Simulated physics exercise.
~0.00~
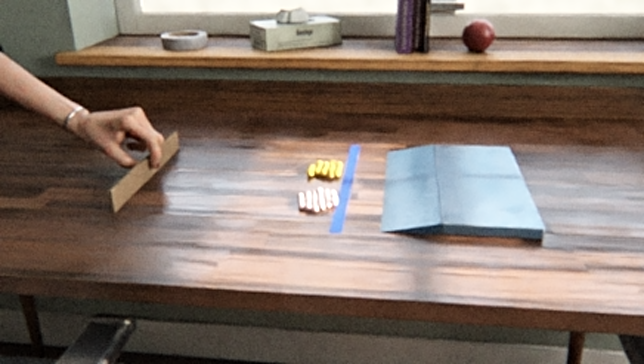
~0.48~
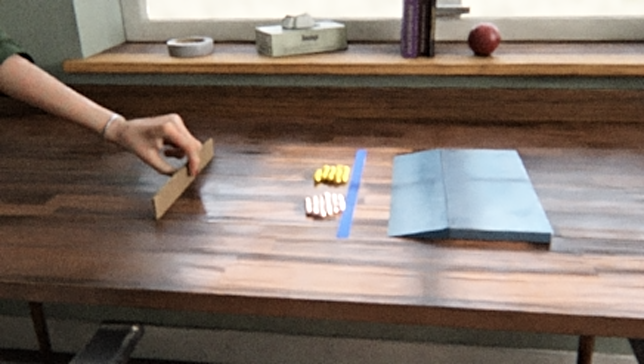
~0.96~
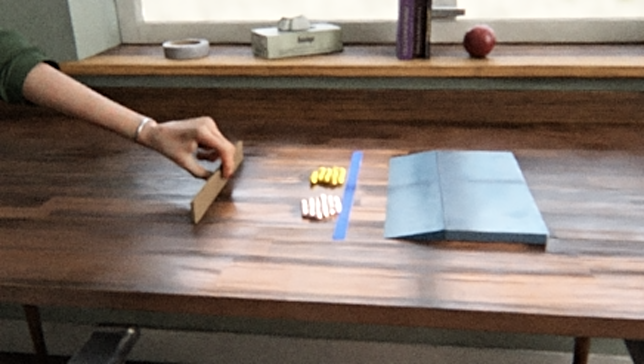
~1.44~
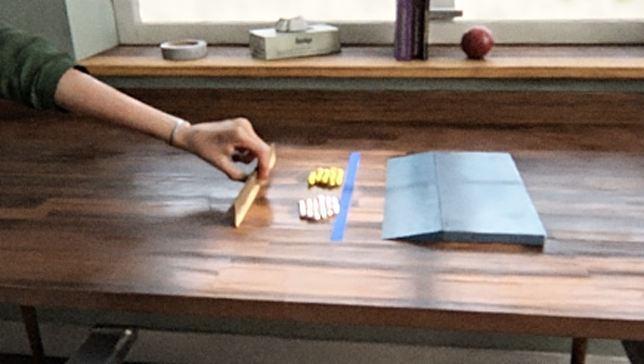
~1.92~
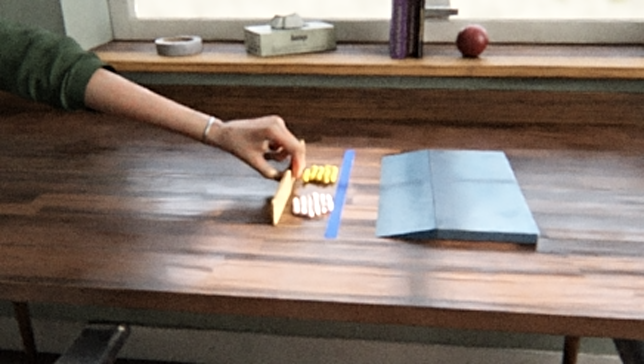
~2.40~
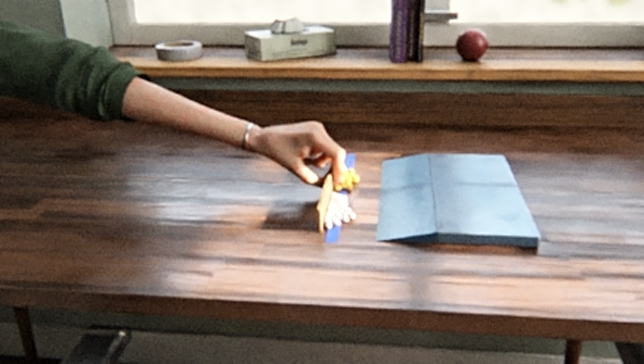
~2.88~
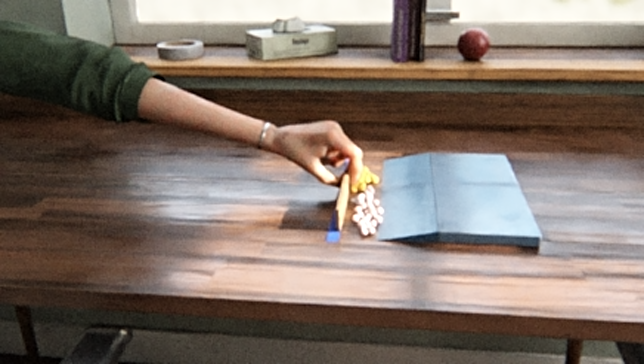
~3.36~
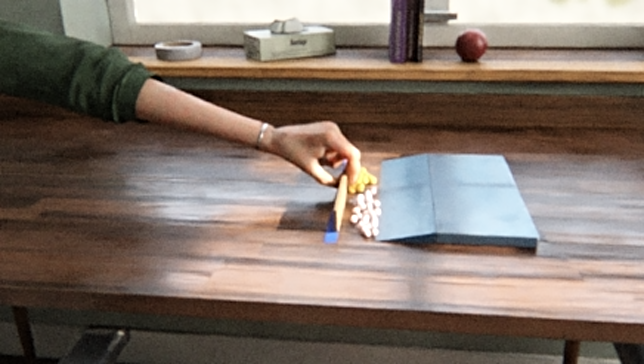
A hand slid an upright piece of card rightward across a wooden table, pushing a yellow heap and a whitish heap of small things over blue tape toward a blue ramp, then stopped at the tape with both heaps short of the ramp.
